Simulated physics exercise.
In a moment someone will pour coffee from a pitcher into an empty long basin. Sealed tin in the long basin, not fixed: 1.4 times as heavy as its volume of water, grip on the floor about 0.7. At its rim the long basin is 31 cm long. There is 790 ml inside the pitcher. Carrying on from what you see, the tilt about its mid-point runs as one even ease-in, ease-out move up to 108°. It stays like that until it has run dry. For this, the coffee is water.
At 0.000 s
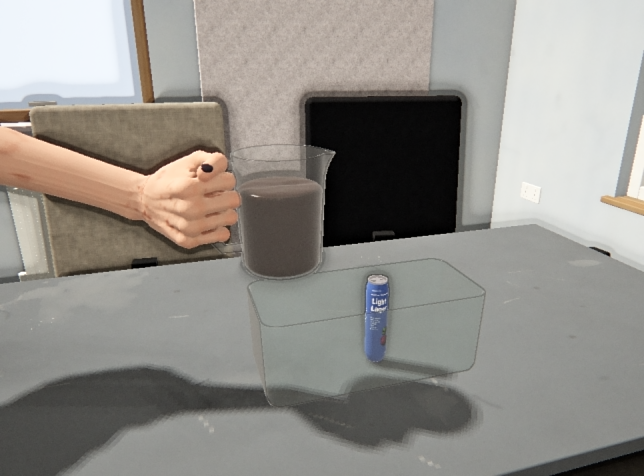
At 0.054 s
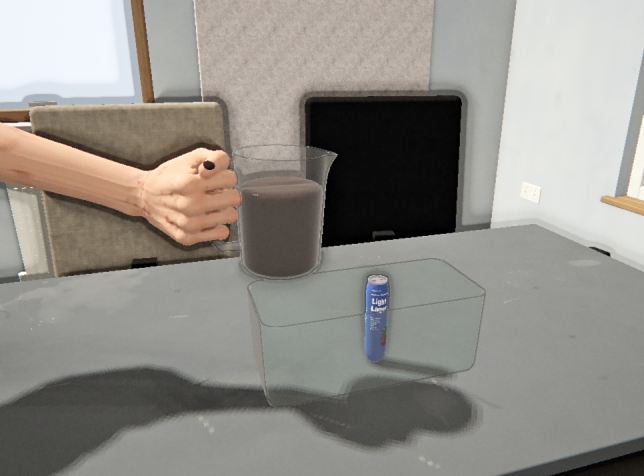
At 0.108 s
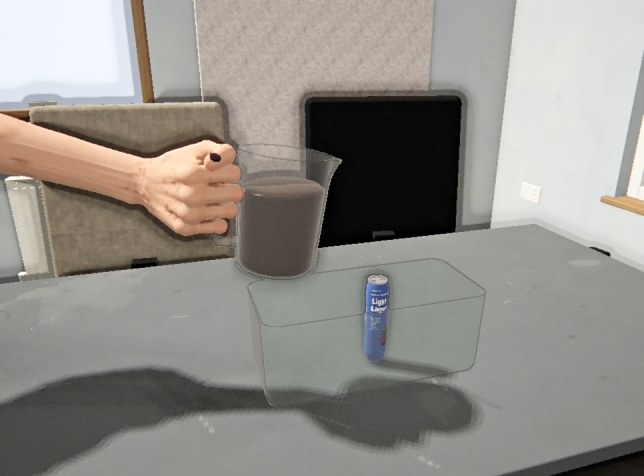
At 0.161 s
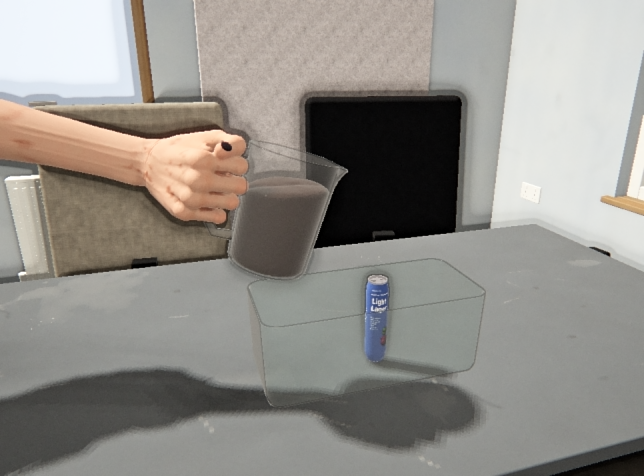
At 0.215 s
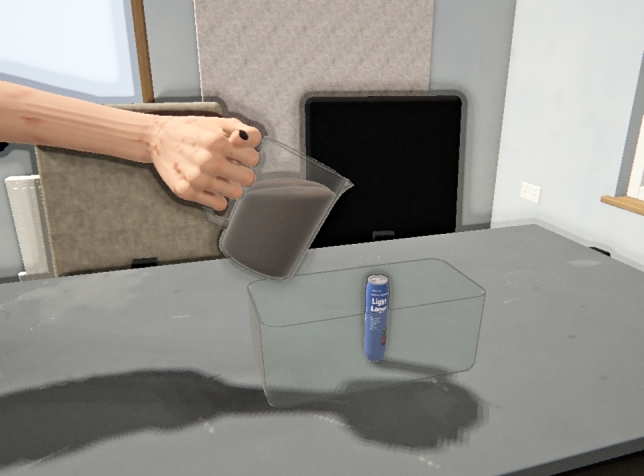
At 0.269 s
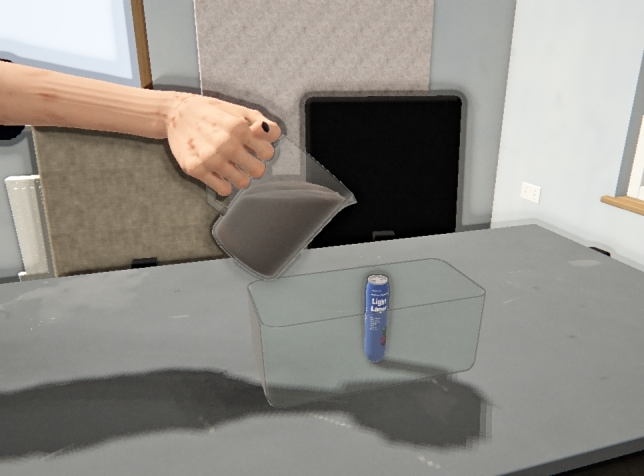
A hand held a clear pitcher of dark liquid above a gray table, beside a see-through basin with a blue tin inside, then steadily tilted the pitcher to the right until it leaned steeply.
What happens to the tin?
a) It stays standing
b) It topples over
Option b: It topples over.
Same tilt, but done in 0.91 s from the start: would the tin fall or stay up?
Well, the tin simply tips.
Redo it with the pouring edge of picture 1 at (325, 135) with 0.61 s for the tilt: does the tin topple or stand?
It tumbles.
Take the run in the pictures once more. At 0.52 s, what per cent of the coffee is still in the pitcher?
About 62 percent.
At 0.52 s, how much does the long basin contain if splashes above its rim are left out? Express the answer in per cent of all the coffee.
Fraction in basin: Approx. 16%.
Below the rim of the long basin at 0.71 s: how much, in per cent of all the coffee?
Some 70 per cent.
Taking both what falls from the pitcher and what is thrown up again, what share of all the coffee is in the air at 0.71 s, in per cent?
Roughly 12 %.
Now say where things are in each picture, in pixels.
In the first frame, it leans 0°; its right rim is at (334, 151); the coffee meets the walls at (236, 188) and (319, 183); the long basin's rim runs from (254, 305) to (463, 276); the tin's top is at (378, 283).
In the second frame, it leans 2°; its right rim is at (336, 153); the coffee meets the walls at (238, 188) and (320, 183).
In the third frame, it leans 8°; its right rim is at (341, 159); the coffee meets the walls at (240, 188) and (322, 184).
In the fourth frame, it leans 17°; its right rim is at (347, 169); the coffee meets the walls at (241, 192) and (326, 185).
In the fifth frame, it leans 29°; its right rim is at (353, 183); the coffee meets the walls at (236, 208) and (333, 188).
In the sixth frame, it leans 43°; its right rim is at (355, 200); the coffee meets the walls at (221, 217) and (338, 193).
By 0.52 s the tilt is 102° and 63 per cent is still to pour; the tin stands where it began.
By 0.71 s the tilt is 108° and 17 per cent is still to pour; the tin leans 15°.
By 0.91 s the tilt is 108° and 3 per cent is still to pour; the tin lies on its side.
By 1.12 s the tilt is 108° and 0 per cent is still to pour; the tin lies on its side.
At rest the tin lies on its side.
